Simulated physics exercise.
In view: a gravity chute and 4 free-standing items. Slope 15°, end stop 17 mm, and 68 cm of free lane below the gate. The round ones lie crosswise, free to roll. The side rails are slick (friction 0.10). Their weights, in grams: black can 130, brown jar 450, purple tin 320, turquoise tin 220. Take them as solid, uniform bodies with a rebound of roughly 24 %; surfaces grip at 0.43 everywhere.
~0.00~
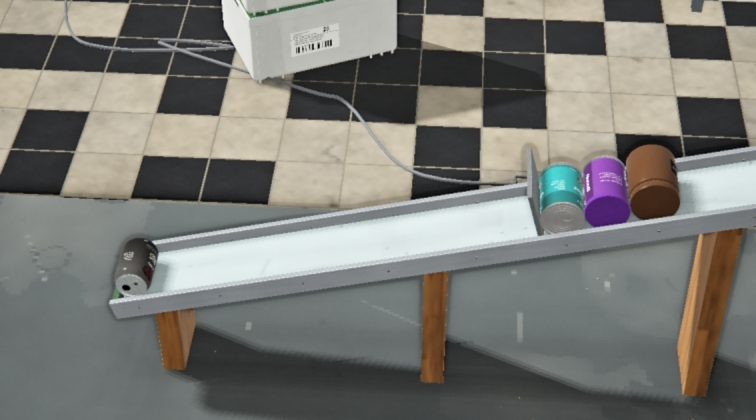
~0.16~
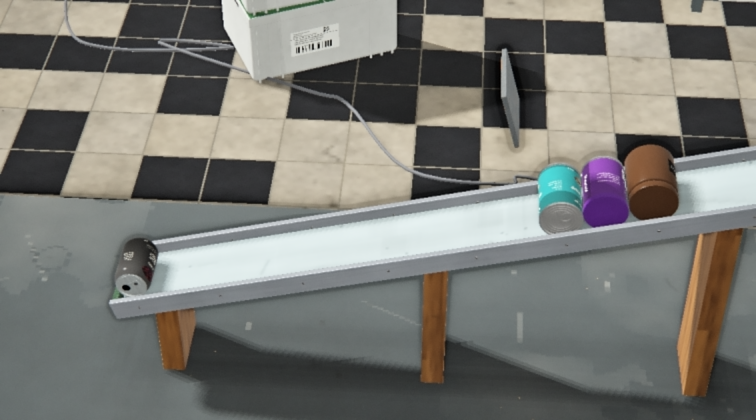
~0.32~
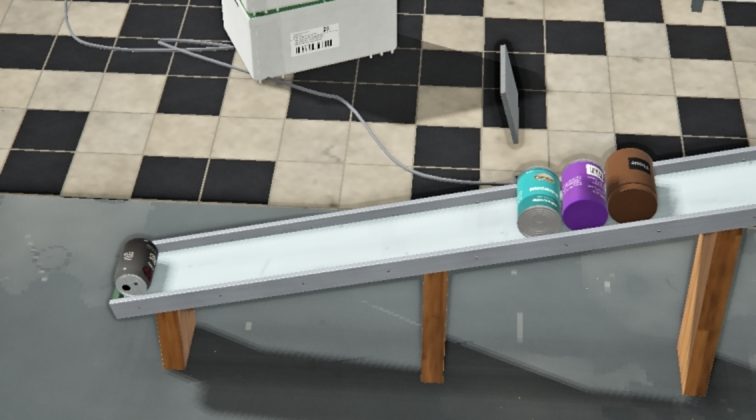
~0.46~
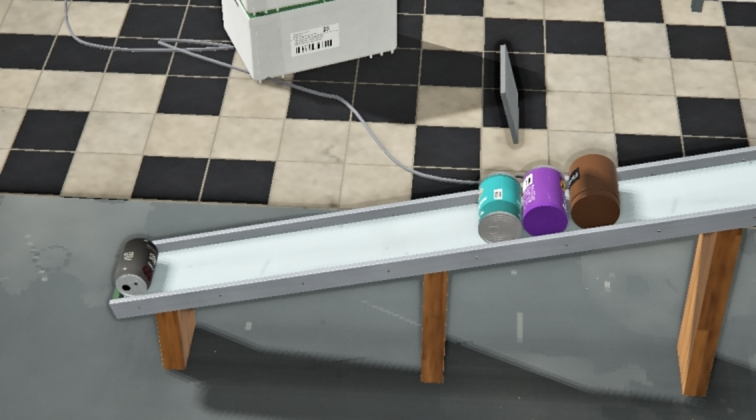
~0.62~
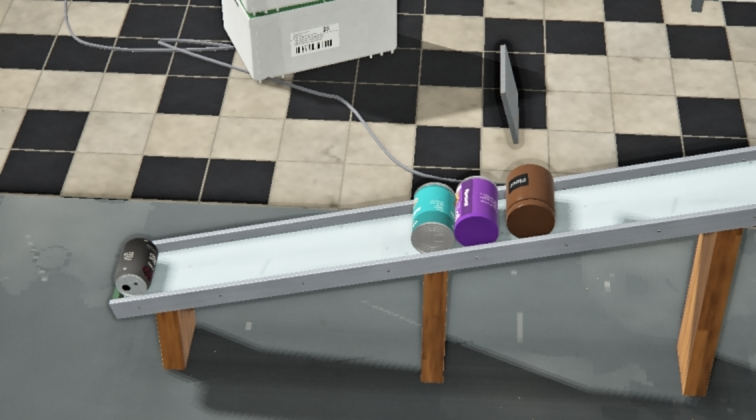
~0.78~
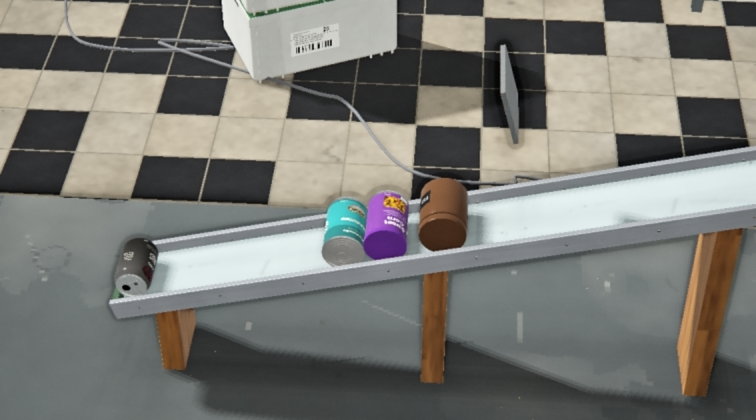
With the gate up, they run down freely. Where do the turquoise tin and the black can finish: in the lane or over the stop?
The turquoise tin clears the end, the black can clears the end.
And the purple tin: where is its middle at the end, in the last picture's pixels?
Around (34, 363).
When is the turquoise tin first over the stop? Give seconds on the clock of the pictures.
At about 1.2 s.
Around 0.98 s, leader 11 cm from the stop; turquoise tin near (201, 255); black can near (137, 267).
Around 1.38 s, black can and turquoise tin now over the stop.
Around 1.78 s, brown jar and purple tin now over the stop.
Finally (2.1 s), over the stop, black can, brown jar, purple tin and turquoise tin.
